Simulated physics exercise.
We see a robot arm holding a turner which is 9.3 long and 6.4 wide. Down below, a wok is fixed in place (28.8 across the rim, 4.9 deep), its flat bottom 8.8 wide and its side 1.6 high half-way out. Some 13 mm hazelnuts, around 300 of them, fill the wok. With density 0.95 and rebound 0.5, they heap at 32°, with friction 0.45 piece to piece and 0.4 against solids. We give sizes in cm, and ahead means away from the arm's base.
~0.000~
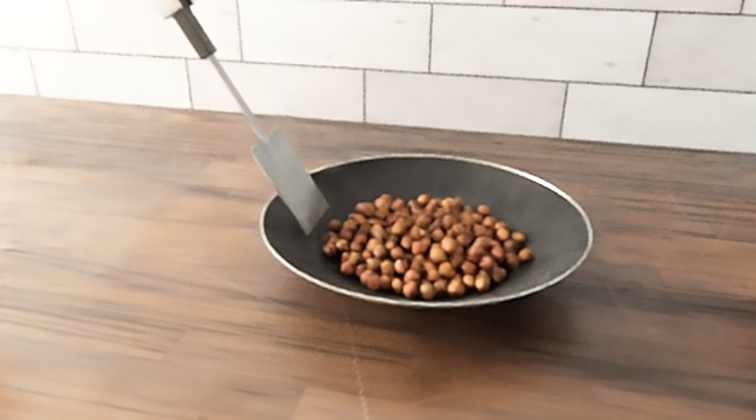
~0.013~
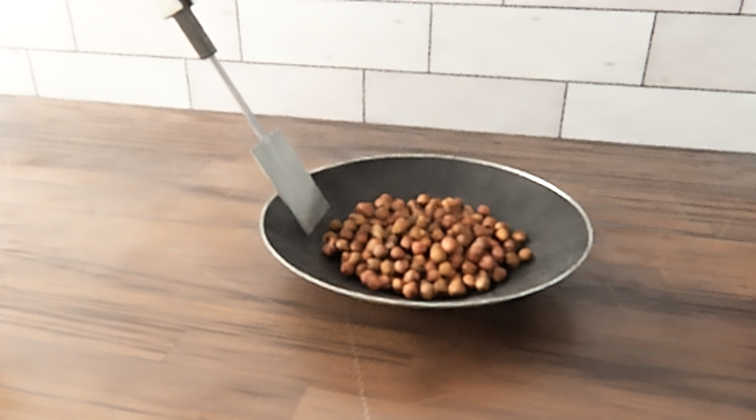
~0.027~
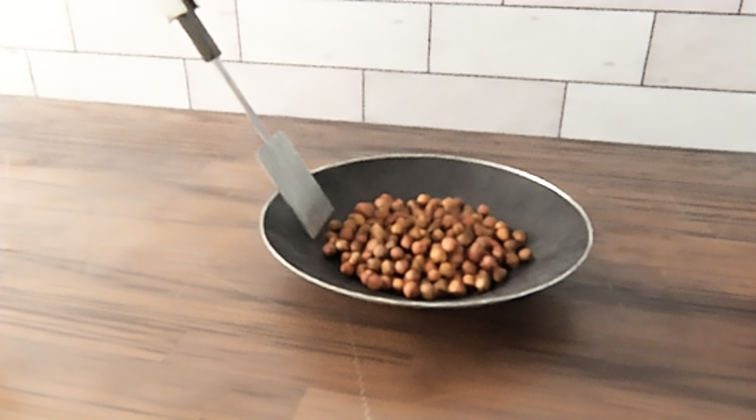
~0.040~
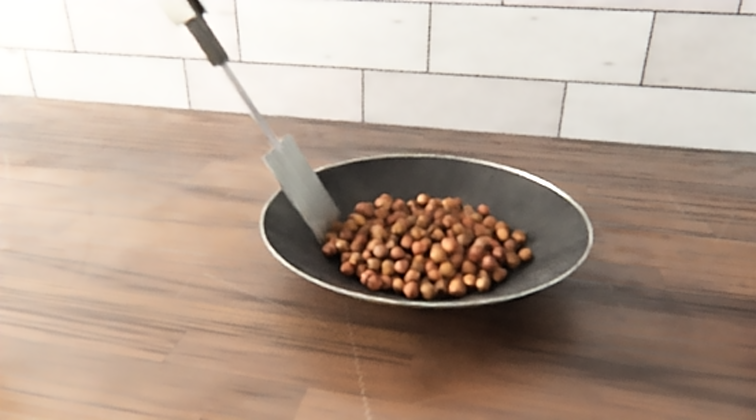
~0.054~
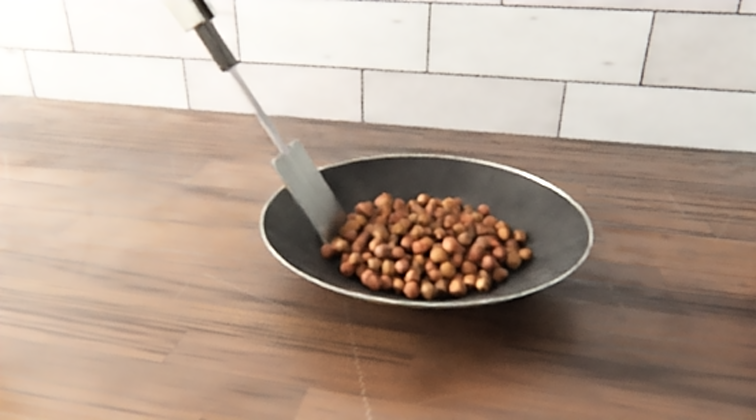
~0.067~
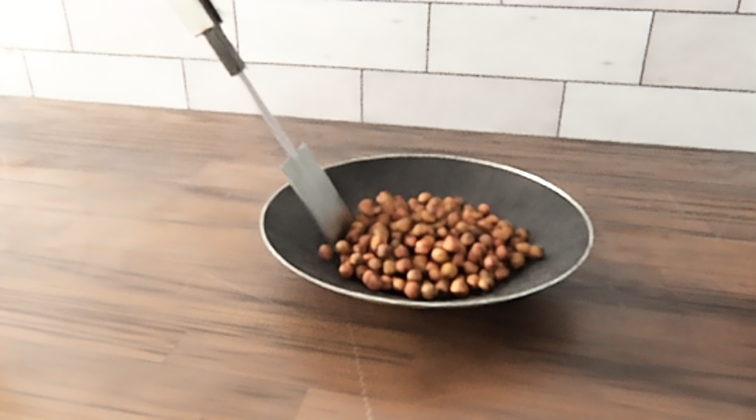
A metal turner slides down into a dark wok and nudges the heaped brown nuts slightly right.
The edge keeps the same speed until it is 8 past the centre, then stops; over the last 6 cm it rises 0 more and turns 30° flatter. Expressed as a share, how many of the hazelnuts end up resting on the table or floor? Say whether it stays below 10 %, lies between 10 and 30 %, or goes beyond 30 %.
It stays below 10 %.
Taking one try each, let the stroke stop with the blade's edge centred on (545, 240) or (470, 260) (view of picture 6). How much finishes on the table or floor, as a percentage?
Try 1: Approx. 15 %; try 2: Approx. 0 %.
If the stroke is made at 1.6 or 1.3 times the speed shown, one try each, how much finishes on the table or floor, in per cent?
Roughly 15 percent for the first try, 10 percent for the second.
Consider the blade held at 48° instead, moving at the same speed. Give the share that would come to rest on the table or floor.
I'd expect near 5 percent then.
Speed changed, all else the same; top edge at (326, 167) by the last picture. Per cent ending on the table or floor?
Estimate: Close to 30 %.
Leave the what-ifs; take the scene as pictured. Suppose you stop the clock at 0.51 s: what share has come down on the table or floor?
About 5 per cent.
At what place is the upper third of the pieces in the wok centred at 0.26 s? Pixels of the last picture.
I'd put it close to (515, 230).
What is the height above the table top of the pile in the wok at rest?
Some 6.5 cm above the table.
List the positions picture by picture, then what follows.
The turner top edge at (264, 138), sloping 58°; upper third of the load around (424, 233), from x 330 to 525, top at y 200; 298 in the wok, in the first picture.
The turner top edge at (265, 139), sloping 58°; upper third of the load around (424, 233), from x 330 to 525, top at y 200, in the second picture.
The turner top edge at (269, 141), sloping 58°; upper third of the load around (424, 233), from x 330 to 525, top at y 200, in the third picture.
The turner top edge at (276, 146), sloping 58°; upper third of the load around (424, 233), from x 330 to 525, top at y 200, in the fourth picture.
The turner top edge at (285, 150), sloping 58°; upper third of the load around (421, 233), from x 325 to 525, top at y 200, in the fifth picture.
The turner top edge at (293, 155), sloping 58°; upper third of the load around (427, 232), from x 325 to 535, top at y 200; 298 in the wok, in the sixth picture.
After 0.16 s, sloping 58°, highest piece 5 above the table; 298 in the wok.
After 0.26 s, sloping 48°, highest piece 6 above the table; 298 in the wok.
After 0.51 s, sloping 28°, highest piece 6 above the table; 286 in the wok, 12 on the table or floor.
After 1.56 s, sloping 28°, highest piece 6 above the table; 286 in the wok, 12 on the table or floor.
In the end, 286 in the wok, 12 on the table or floor. That is 4 % on the table or floor.
